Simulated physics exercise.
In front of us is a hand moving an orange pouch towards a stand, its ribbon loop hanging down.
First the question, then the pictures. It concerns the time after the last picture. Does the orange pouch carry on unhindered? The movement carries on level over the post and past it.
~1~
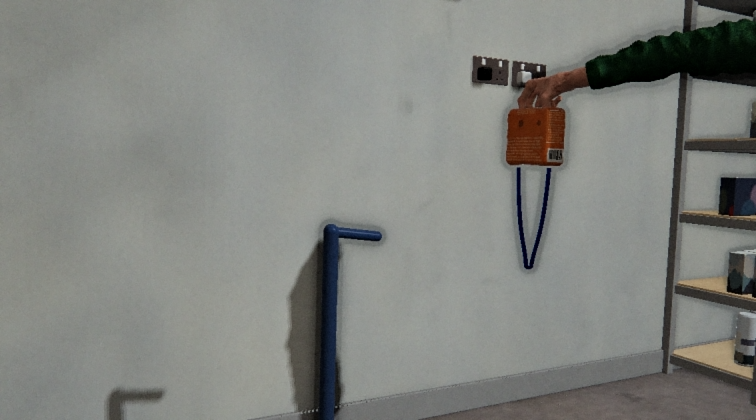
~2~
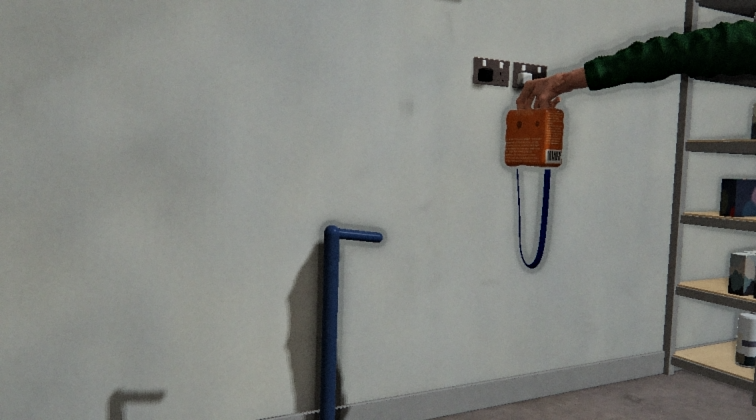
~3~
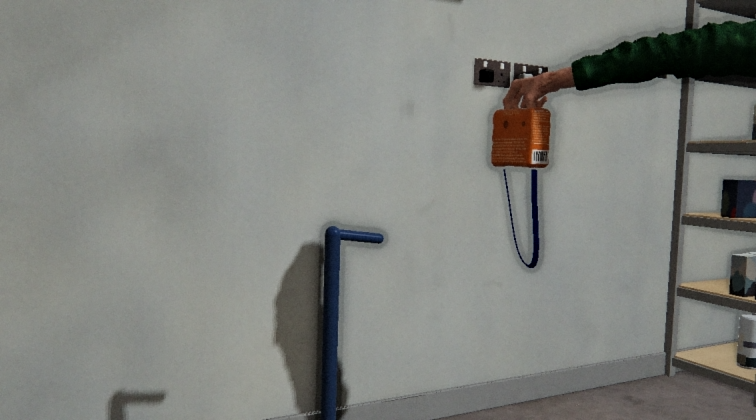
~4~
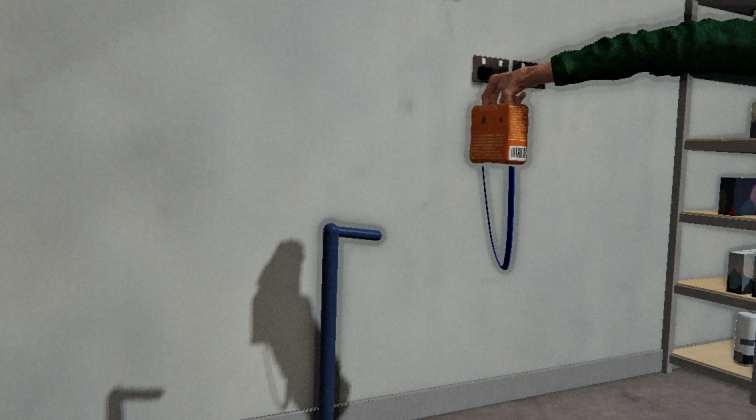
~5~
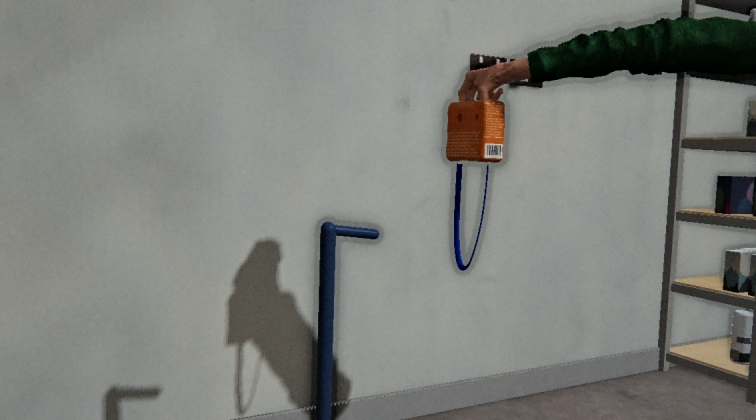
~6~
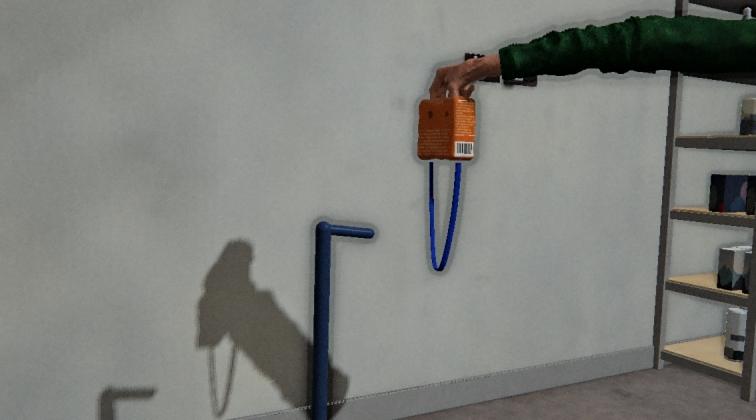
No, it should get pulled up short at the post, I think.
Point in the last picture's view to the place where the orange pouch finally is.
It comes to rest near (241, 117).
Then, 0.64 s later than the last view, pouch nearing the post near (370, 125).
Then, 1.28 s later than the last view, pouch past the post near (282, 120).
Finally, pouch past the post near (242, 118); loop tight round the post, hand stopped. The orange pouch is jerked back by its loop.
